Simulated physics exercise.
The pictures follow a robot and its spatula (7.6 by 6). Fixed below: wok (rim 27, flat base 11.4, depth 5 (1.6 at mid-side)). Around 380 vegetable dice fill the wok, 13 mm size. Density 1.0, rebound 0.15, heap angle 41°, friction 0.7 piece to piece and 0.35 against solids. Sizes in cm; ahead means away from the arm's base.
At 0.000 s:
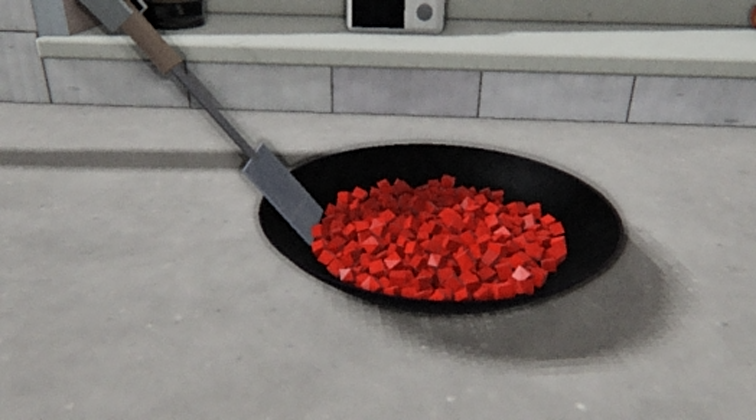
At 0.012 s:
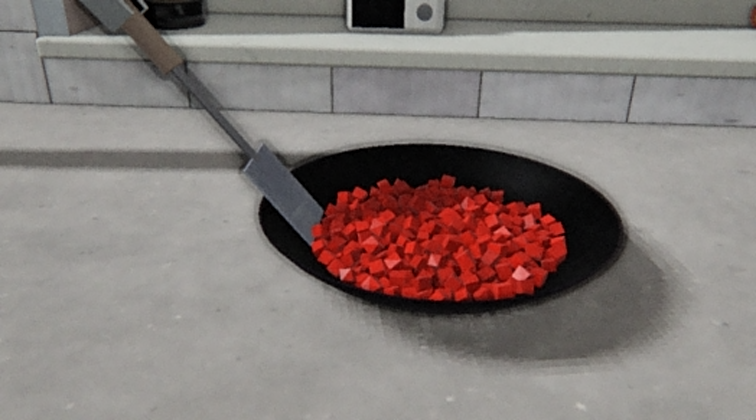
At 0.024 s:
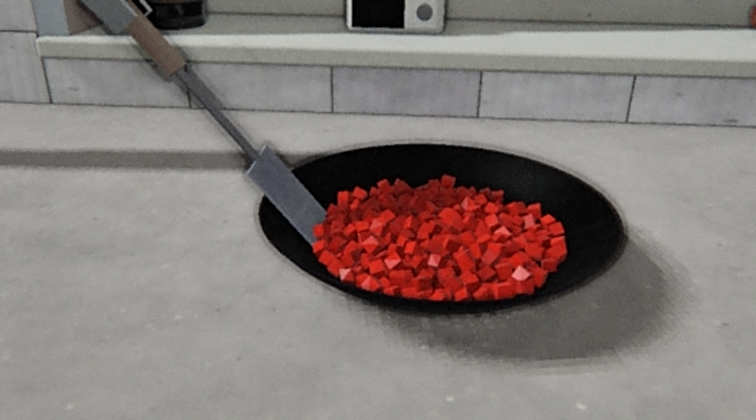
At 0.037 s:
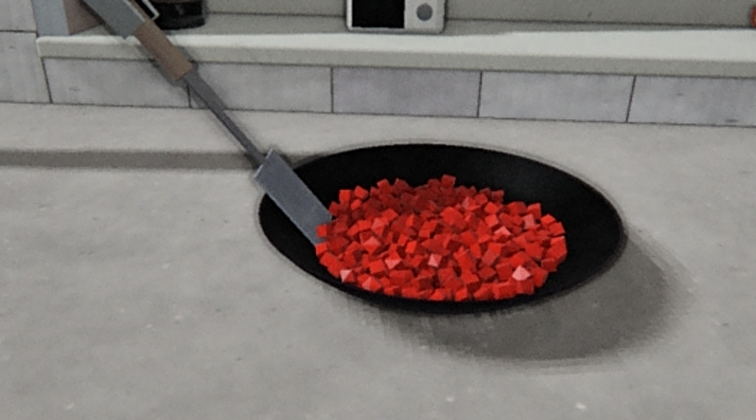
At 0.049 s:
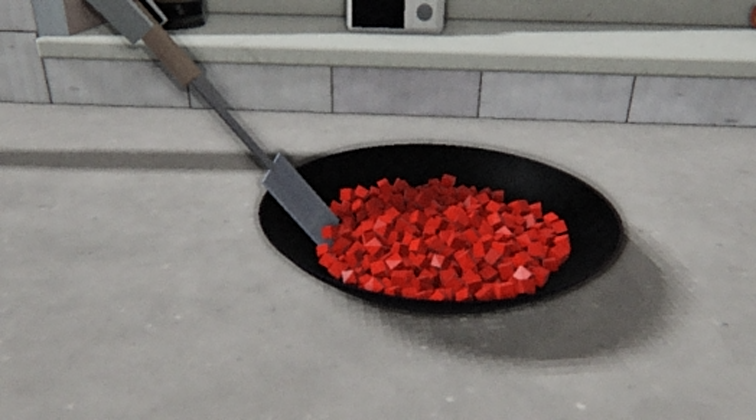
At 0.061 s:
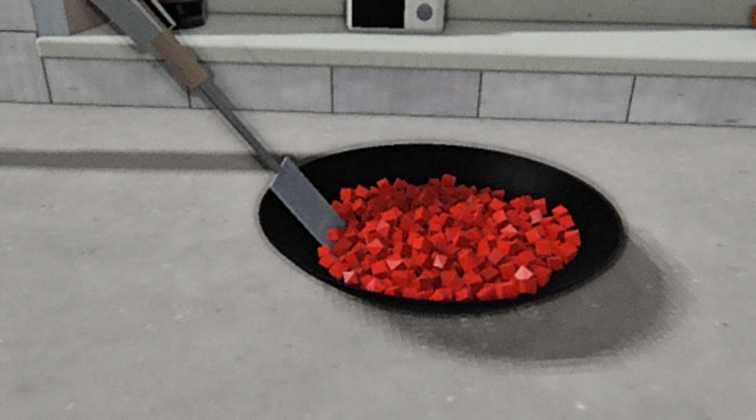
A wok full of bright red cubes sat on a gray counter while a robot's spatula, barely moving at first, slid slowly down and right into the heap, nudging the cubes slightly to the right.
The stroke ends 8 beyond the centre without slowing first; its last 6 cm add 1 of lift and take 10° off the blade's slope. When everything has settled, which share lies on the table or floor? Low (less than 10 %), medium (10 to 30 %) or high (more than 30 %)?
Share on the table or floor: Medium (10 to 30 %).
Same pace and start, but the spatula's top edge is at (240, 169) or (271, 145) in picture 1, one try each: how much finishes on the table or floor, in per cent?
Some 20 and 25 per cent.
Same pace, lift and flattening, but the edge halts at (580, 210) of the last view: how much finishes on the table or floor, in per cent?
About 35 per cent.
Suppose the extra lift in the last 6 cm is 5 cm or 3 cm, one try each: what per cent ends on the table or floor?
About 20 and 20 per cent.
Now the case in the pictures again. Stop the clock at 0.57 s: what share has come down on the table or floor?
Some 20 per cent.
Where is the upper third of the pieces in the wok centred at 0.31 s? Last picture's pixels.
Near (561, 212).
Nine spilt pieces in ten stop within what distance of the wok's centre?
About 25 cm.
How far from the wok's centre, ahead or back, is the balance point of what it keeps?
About 3.5 cm ahead.
By 0.19 s, sloping 51°, highest piece 7 above the table; 373 in the wok, 4 on the blade or in flight.
By 0.31 s, sloping 47°, highest piece 8 above the table; 350 in the wok, 8 on the table or floor, 19 on the blade or in flight.
By 0.57 s, sloping 41°, highest piece 7 above the table; 300 in the wok, 76 on the table or floor, 1 on the blade or in flight.
By 1.62 s, sloping 41°, highest piece 7 above the table; 300 in the wok, 77 on the table or floor.
Final count, 300 in the wok, 77 on the table or floor. That is 20 % on the table or floor.
